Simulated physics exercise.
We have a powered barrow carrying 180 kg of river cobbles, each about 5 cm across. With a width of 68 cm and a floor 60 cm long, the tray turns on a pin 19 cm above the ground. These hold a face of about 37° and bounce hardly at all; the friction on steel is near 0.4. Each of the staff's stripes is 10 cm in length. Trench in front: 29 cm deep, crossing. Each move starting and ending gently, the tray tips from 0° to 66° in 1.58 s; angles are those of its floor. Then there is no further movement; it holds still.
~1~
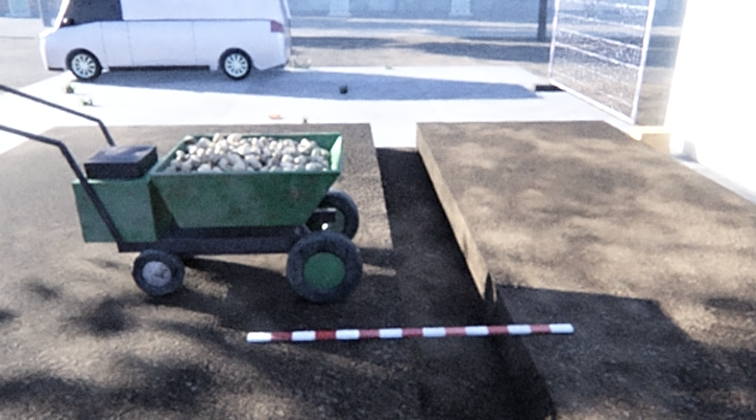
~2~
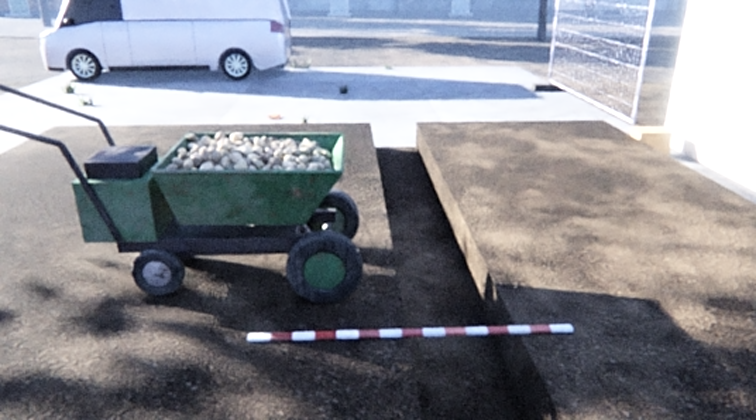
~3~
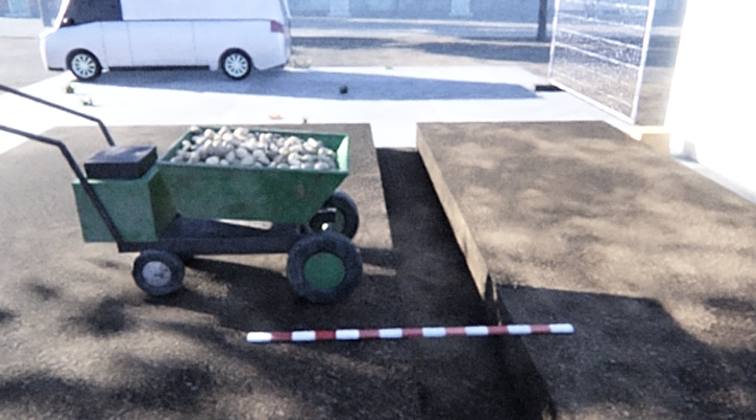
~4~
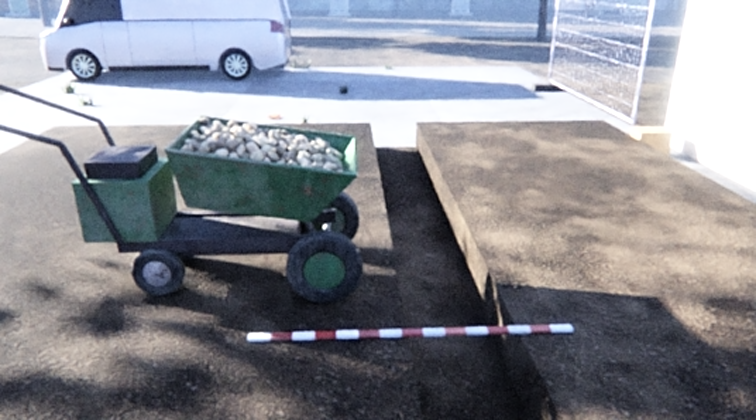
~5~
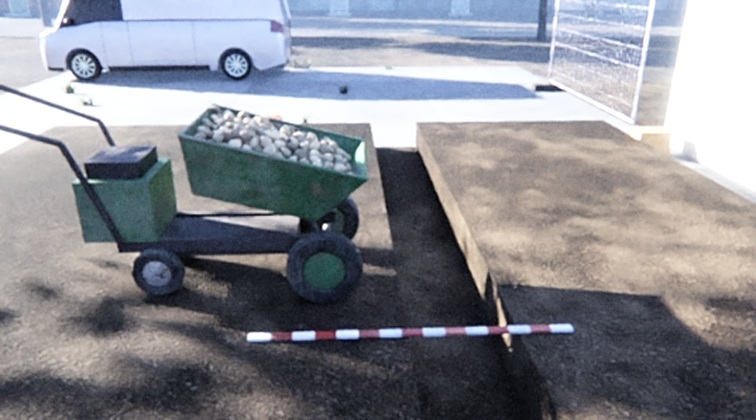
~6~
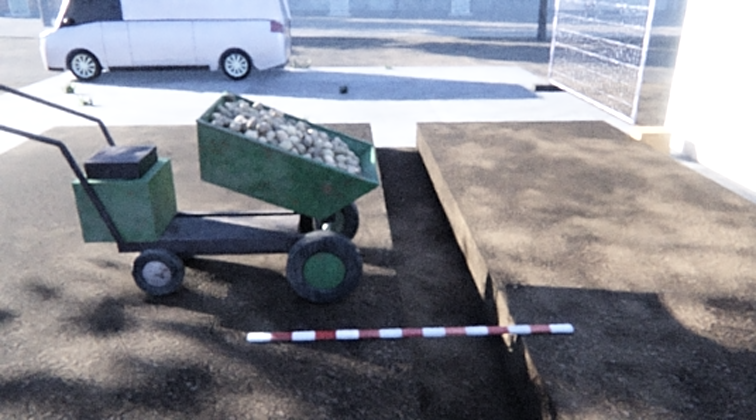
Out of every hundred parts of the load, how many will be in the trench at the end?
Close to 85 in every hundred.
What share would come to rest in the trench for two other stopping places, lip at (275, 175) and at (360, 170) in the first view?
Around 70% for the first place and 70% for the second.
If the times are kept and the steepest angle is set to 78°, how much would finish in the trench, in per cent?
Then about 95 per cent.
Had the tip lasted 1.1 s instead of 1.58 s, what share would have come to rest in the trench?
Near 75 per cent.
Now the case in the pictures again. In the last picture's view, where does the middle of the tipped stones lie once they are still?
(449, 304).
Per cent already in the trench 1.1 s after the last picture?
Approx. 35 % of the load.
Then, 0.6 s after the last picture the floor is at 55°, 100 % in the tray; the foremost stones are at (420, 197).
Then, 1.1 s after the last picture the floor is at 66°, 64 % in the tray, 36 % in the trench, 1 % past the trench; the foremost stones are at (493, 252).
Then, 1.4 s after the last picture the floor is at 66°, 38 % in the tray, 59 % in the trench, 3 % past the trench; the foremost stones are at (547, 258).
Then, 3.4 s after the last picture the floor is at 66°, 12 % in the tray, 85 % in the trench, 3 % past the trench; the foremost stones are at (580, 256).
